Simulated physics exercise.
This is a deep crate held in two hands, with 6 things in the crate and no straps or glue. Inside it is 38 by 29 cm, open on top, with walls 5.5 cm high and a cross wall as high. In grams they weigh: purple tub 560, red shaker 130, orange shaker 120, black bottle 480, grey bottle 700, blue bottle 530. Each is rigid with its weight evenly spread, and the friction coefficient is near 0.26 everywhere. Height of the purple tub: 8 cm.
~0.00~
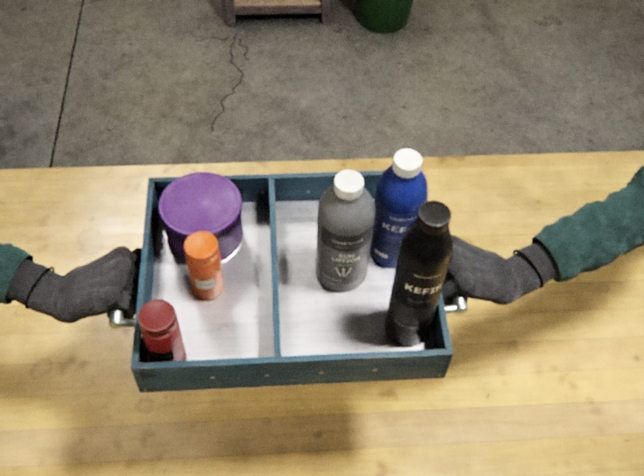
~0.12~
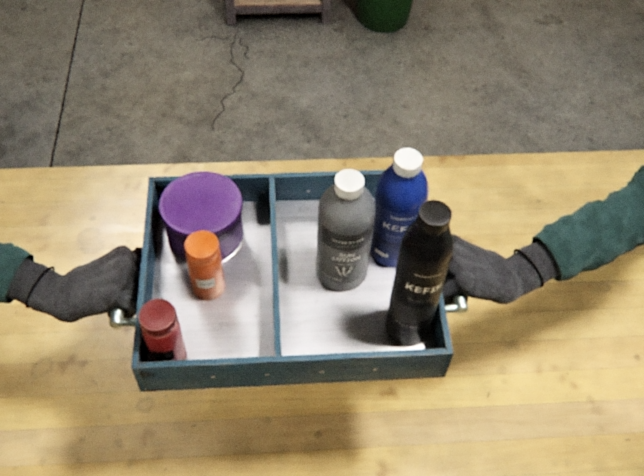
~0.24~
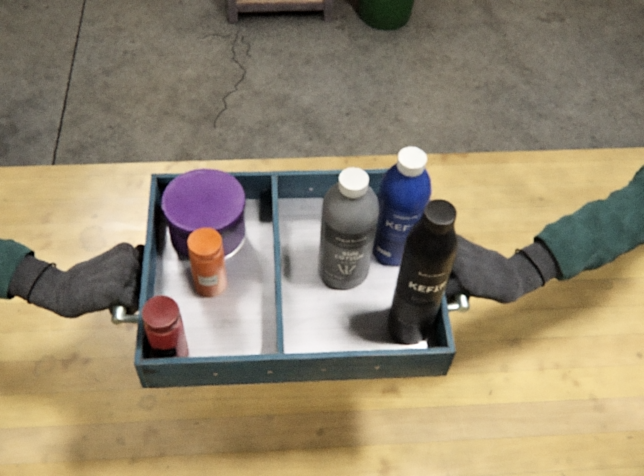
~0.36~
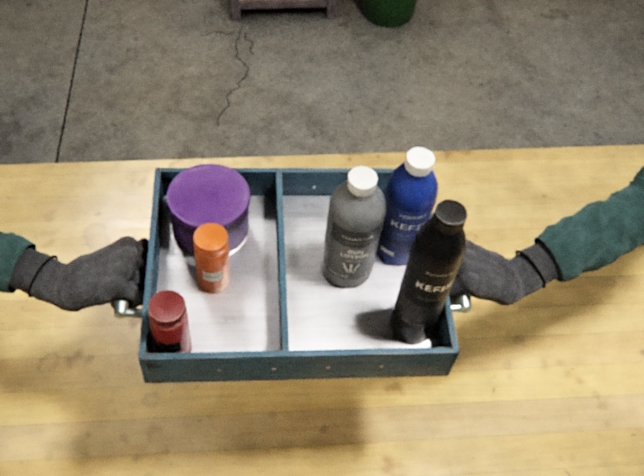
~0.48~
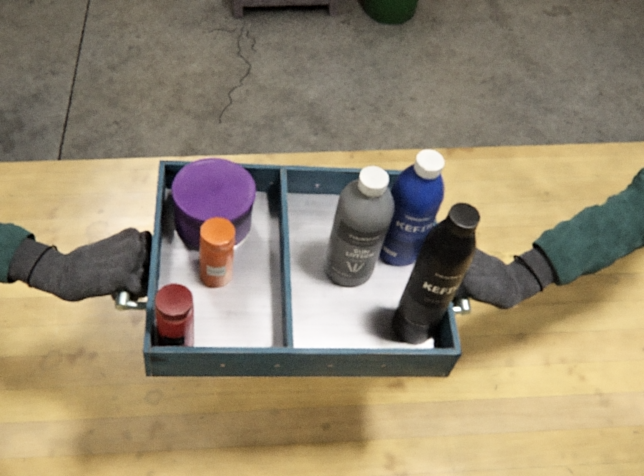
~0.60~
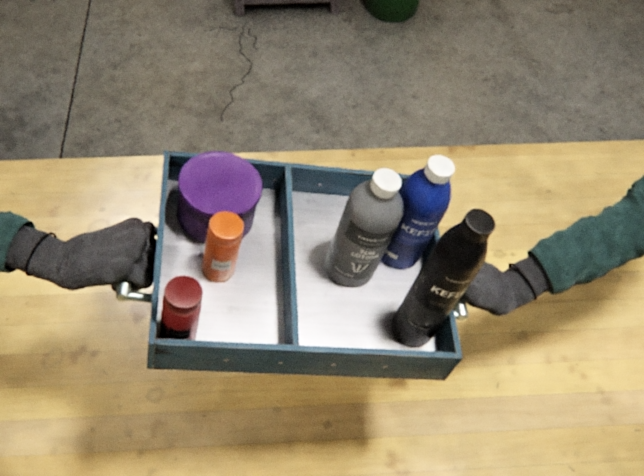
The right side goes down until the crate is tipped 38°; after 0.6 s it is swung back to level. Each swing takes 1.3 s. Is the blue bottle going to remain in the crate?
The blue bottle remains in the crate.
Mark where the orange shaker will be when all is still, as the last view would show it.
Around (264, 255).
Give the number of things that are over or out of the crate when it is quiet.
That comes to 1.
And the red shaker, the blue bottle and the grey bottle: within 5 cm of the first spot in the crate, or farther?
The red shaker ends elsewhere; the blue bottle stays put; the grey bottle leaves its spot.
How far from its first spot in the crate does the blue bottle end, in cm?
Some 1 cm.
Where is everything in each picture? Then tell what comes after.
Crate level; blue bottle (399, 208); purple tub (203, 220), in the first frame.
Crate level; orange shaker (205, 266); black bottle (420, 276), in the second frame.
Tip 1°, right side down; grey bottle (348, 227); purple tub (206, 216), in the third frame.
Tip 3°, right side down; red shaker (171, 328); orange shaker (212, 259), in the fourth frame.
Tip 6°, right side down; black bottle (436, 276); grey bottle (360, 225), in the fifth frame.
Tip 11°, right side down; blue bottle (418, 211); purple tub (218, 200), in the sixth frame.
After 1.00 s, tip 31°, right side down; orange shaker moved 6 cm; red shaker moved 5 cm; purple tub moved 4 cm.
After 1.70 s, tip 38°, right side down; black bottle now out of the crate; red shaker moved 12 cm; grey bottle 4° off its base.
After 2.70 s, tip 16°, right side down; red shaker moved 11 cm; grey bottle moved 9 cm; orange shaker moved 7 cm.
In the end (3.8 s), out of the crate, black bottle; not toppled but over 5 cm from the start, red shaker, orange shaker and grey bottle; the other 2 under 5 cm from the start. In the last view, blue bottle near (412, 195).
